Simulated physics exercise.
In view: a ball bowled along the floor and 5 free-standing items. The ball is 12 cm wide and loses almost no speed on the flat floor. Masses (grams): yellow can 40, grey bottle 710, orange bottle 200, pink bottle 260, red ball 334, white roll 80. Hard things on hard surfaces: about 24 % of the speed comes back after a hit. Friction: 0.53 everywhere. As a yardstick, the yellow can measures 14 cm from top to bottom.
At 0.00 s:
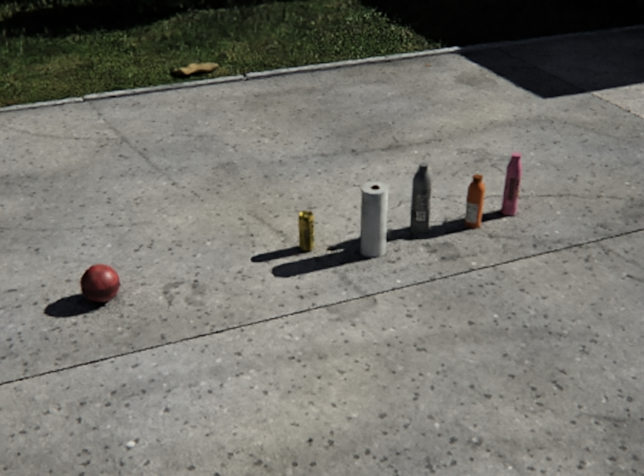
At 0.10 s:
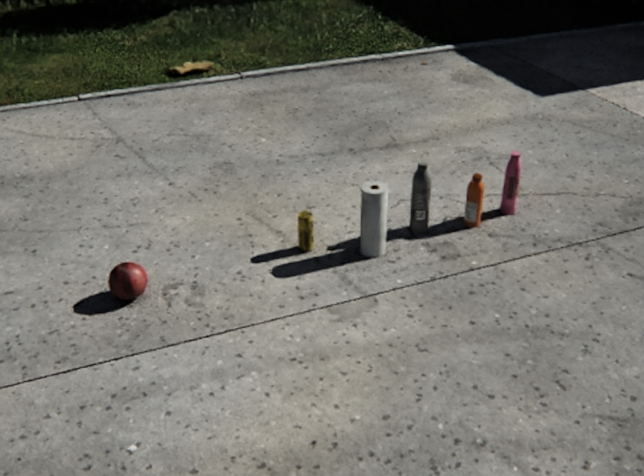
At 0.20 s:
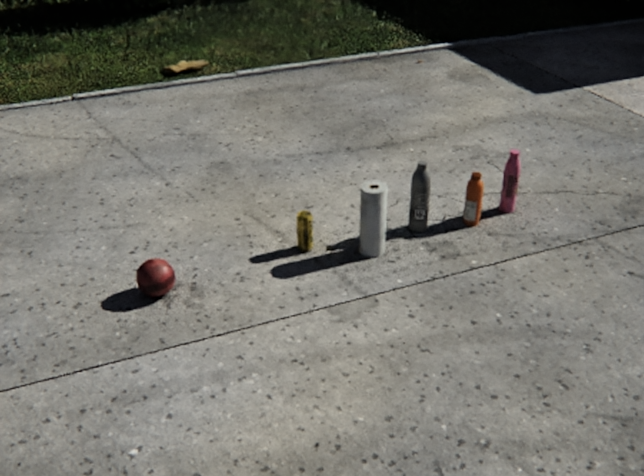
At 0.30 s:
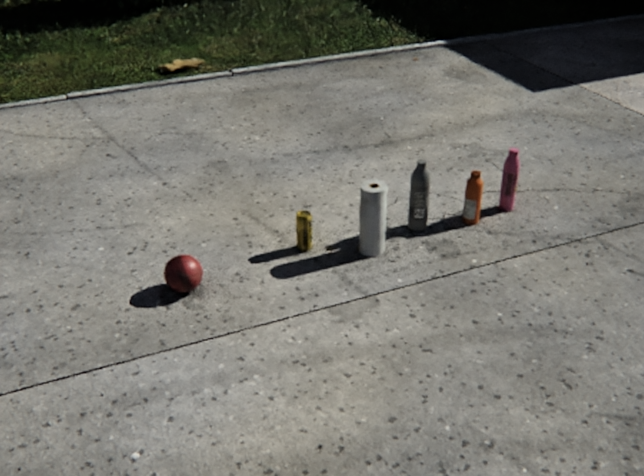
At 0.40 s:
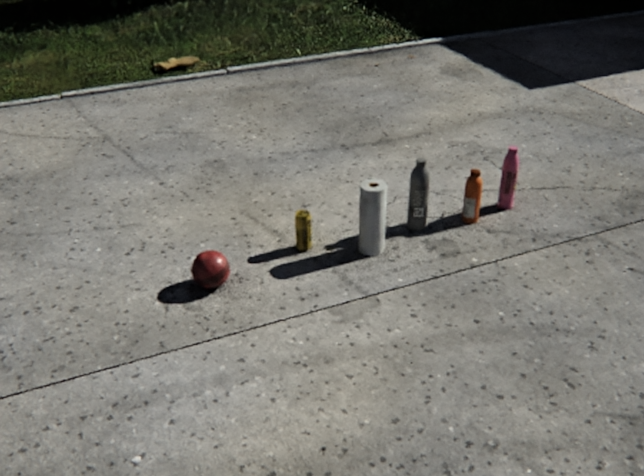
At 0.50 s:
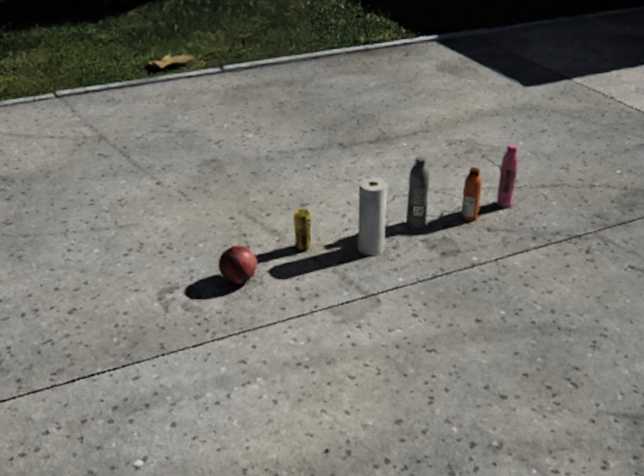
At the start, a red ball sits at the left on sunlit concrete, apart from a yellow can, a white roll and grey, orange and pink bottles standing in a row. The ball then rolls steadily rightward, closing the gap until it is just left of the can, while the standing items stay upright.
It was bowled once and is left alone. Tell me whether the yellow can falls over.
The yellow can keeps standing.
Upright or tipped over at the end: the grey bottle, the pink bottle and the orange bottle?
The grey bottle is still upright; the pink bottle stays upright; the orange bottle keeps standing.
After 1.30 s, ball has run 105 cm; red ball near (411, 241); white roll leaning 21°.
After 2.80 s, ball has run 182 cm; white roll leaning 34°.
By the end (4.0 s), tipped over on the floor, white roll; the other 4 in place, give or take 8 cm. Seen from the same camera at the end, yellow can near (303, 231).
